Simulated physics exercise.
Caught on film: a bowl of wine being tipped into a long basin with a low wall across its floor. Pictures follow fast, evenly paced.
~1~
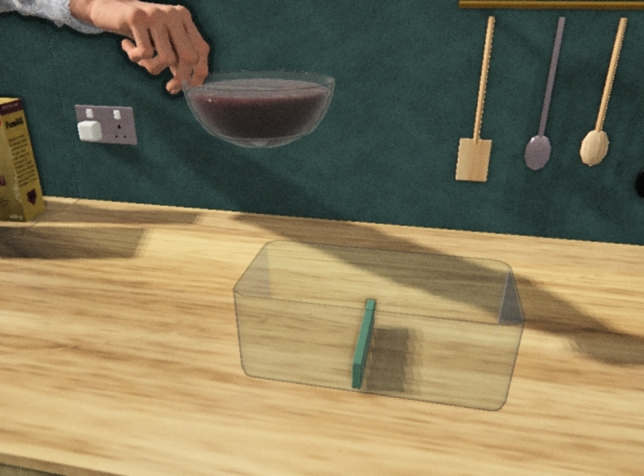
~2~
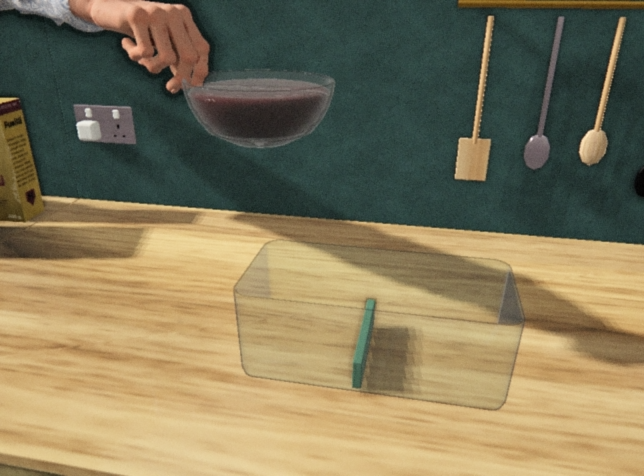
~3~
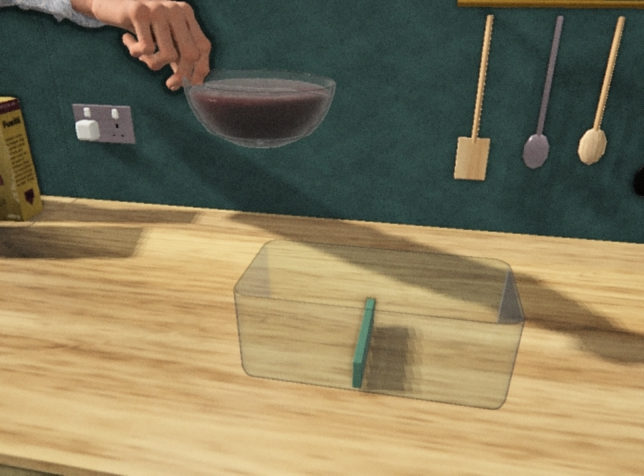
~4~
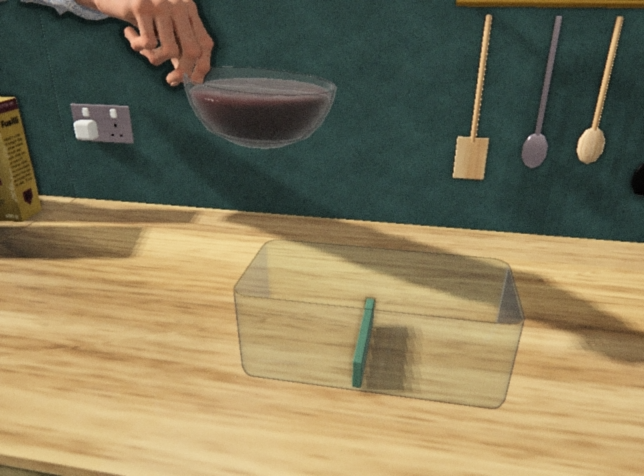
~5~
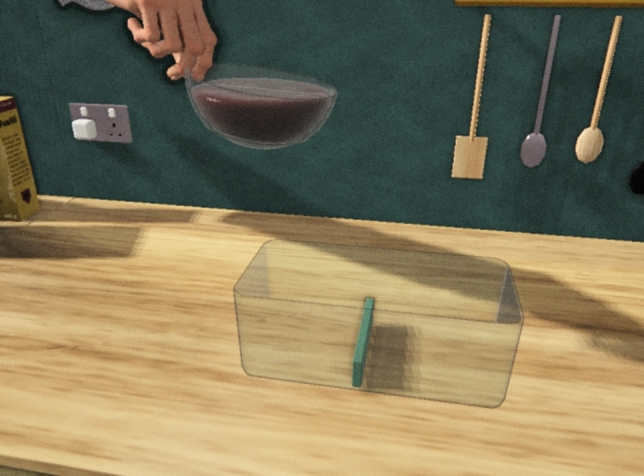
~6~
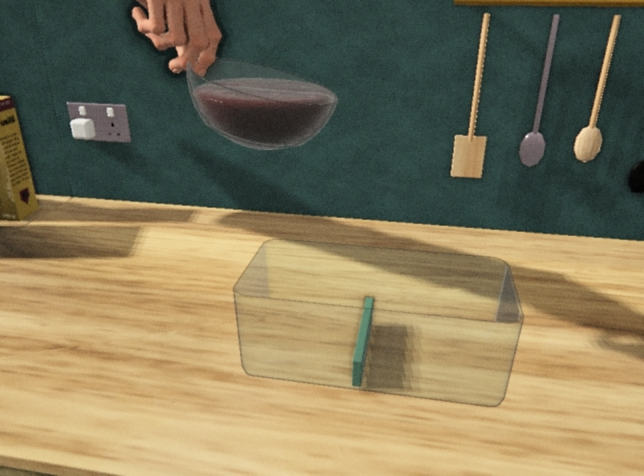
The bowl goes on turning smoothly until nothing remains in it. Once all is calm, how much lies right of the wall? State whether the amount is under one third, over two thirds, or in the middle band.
Tops two thirds.
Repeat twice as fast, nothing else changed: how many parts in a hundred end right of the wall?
Some 65 per cent.
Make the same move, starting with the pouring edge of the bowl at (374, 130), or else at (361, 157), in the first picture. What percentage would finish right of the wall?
The first start gives some 90 %, the second some 85 %.
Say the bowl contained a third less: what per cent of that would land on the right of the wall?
Close to 70 per cent.
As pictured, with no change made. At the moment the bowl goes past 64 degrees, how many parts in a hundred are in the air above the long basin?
45 %.
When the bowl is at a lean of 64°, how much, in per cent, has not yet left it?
Around 35 percent remains.
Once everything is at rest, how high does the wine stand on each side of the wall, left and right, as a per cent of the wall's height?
20 left, 60 right, give or take.
A moment on, the bowl is tipped part way and 35 per cent is still to pour, 2 is left of the wall and 18 right of it.
Next, the bowl is tipped on its side and 2 per cent is still to pour, 13 is left of the wall and 75 right of it.
Then the bowl is tipped on its side and 0 per cent is still to pour, 21 is left of the wall and 77 right of it.
Later the bowl is tipped on its side and 0 per cent is still to pour, 22 is left of the wall and 76 right of it.
Finally, 22 per cent lies left of the wall, 76 right of it and 2 outside.
